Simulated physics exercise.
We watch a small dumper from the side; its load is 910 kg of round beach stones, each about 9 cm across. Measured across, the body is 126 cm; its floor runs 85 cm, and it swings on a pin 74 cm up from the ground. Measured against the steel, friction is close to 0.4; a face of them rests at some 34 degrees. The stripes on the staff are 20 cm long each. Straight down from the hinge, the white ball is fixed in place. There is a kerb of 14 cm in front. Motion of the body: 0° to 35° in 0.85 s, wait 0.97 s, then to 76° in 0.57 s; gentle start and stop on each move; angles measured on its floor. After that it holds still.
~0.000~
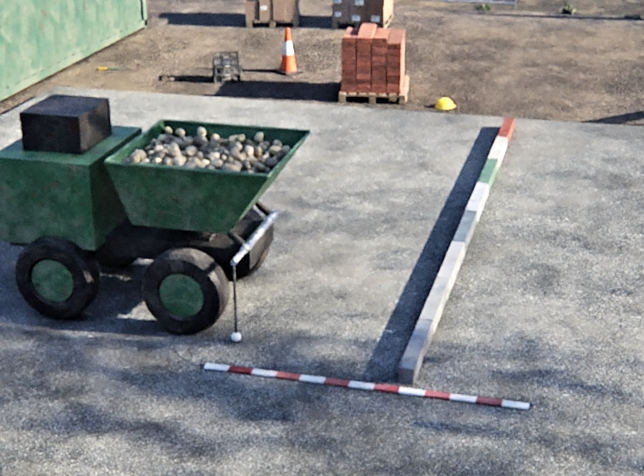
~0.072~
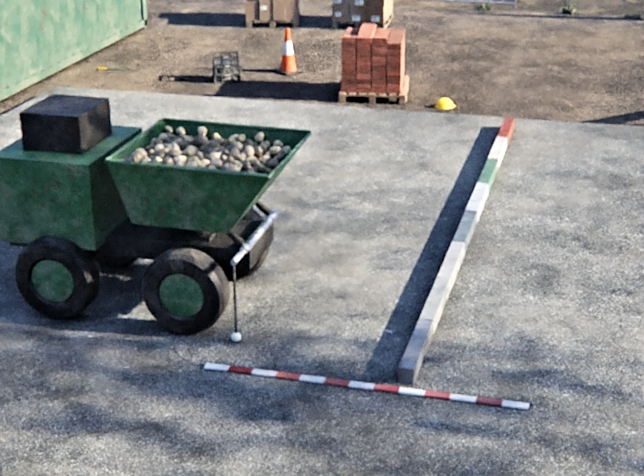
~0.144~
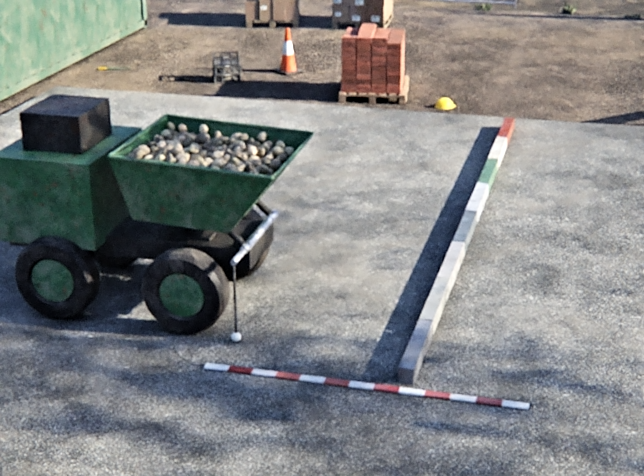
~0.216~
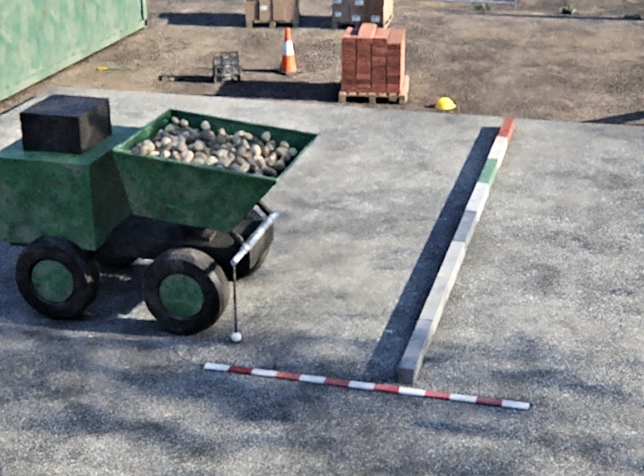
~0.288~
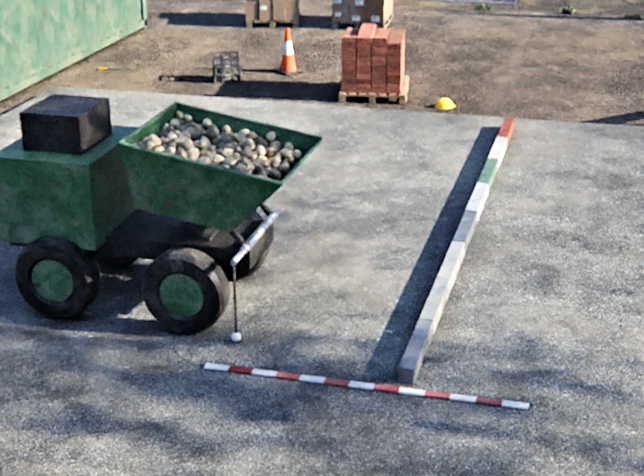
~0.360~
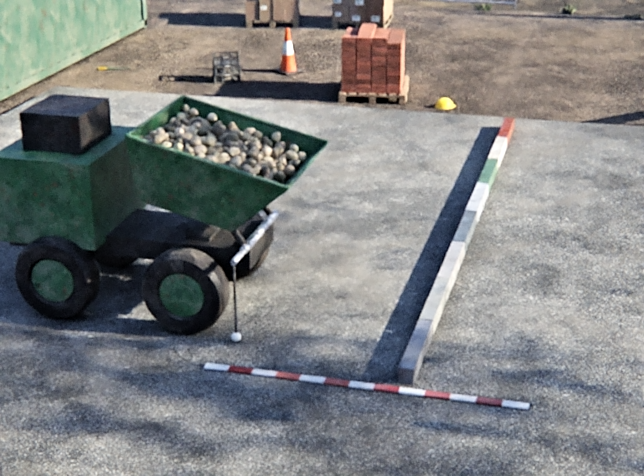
A green dumper's open body, heaped with round grey and tan stones, tilts slowly and then a little faster, its back edge rising beside the black box on the left while the dumper stays in place. Seen from the side and slightly above, it stands on a sunlit grey yard. A red-and-white staff and pale kerb lie to the right, with stacked bricks and an orange cone behind.
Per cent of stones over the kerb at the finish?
Roughly 30 percent.
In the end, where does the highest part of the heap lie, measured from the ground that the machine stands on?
About 40 cm higher than the ground.
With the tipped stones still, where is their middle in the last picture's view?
(401, 316).
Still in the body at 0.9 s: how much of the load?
Roughly 100 per cent is still inside.
After 0.6 s the floor is at 30°; 100 % in the body; the foremost stones are at (303, 186).
After 0.9 s the floor is at 35°; 100 % in the body; the foremost stones are at (315, 193).
After 2.8 s the floor is at 76°; 33 % in the body, 60 % on this side of the kerb, 7 % over the kerb; the foremost stones are at (486, 320).
After 5.7 s the floor is at 76°; 0 % in the body, 71 % on this side of the kerb, 29 % over the kerb; the foremost stones are past the picture's edge.
